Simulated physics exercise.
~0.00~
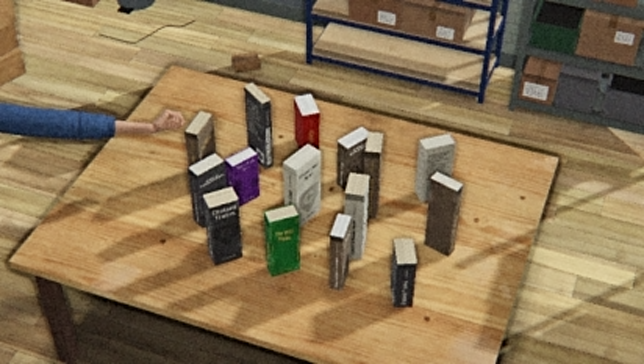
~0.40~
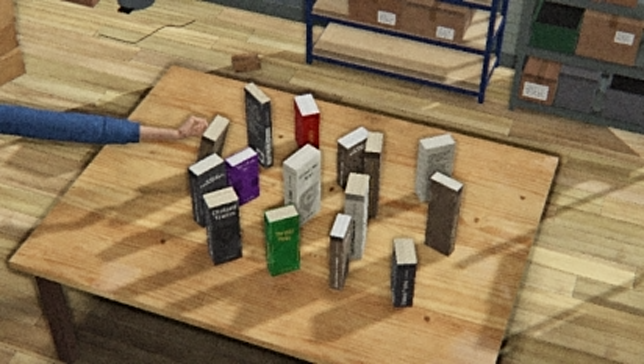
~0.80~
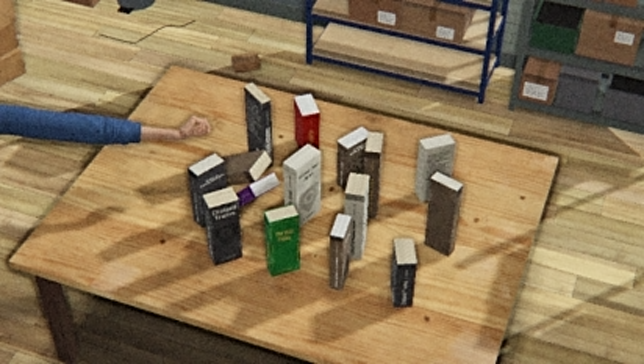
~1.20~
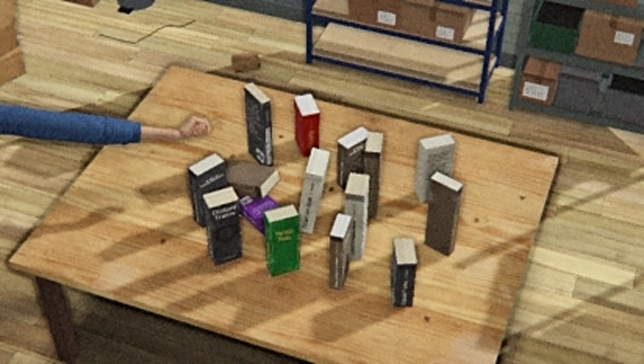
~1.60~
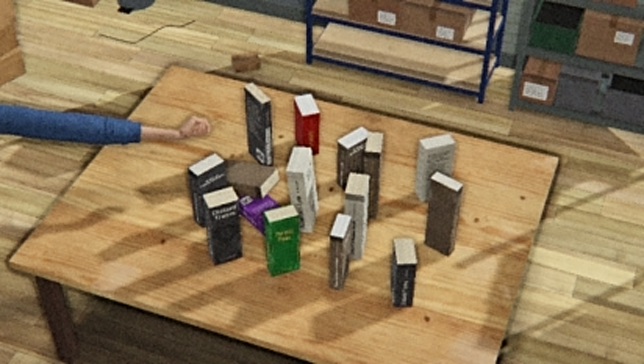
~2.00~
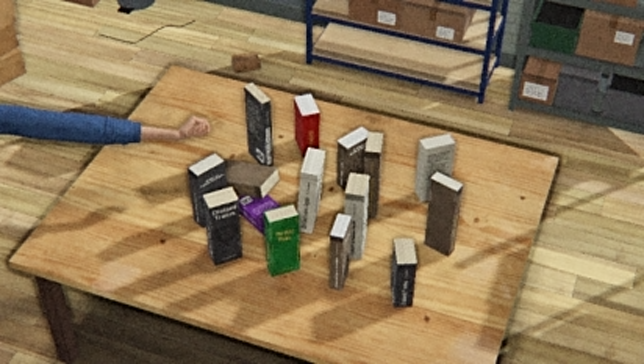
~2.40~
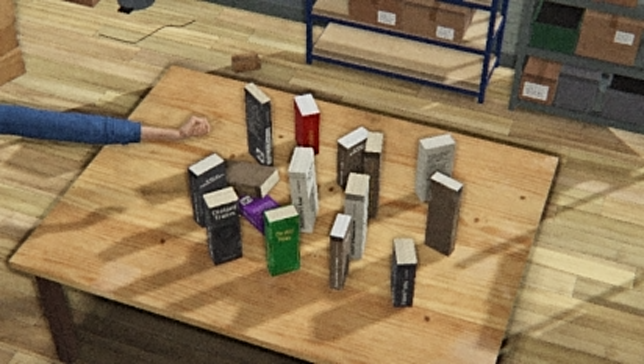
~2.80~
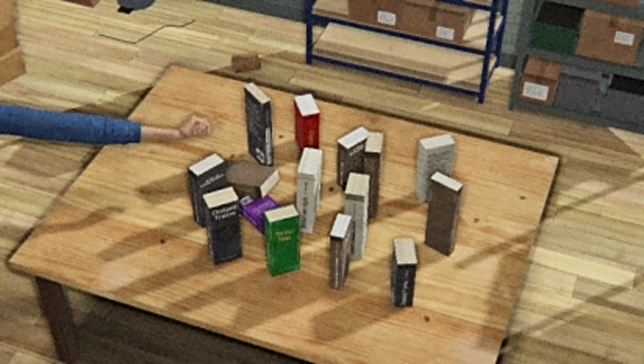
An arm in a blue sleeve pushed over a book near the left of a wooden table, and it toppled into the purple book, which fell and jostled a pale one. That book wobbled but stayed upright, as did the green and red ones.
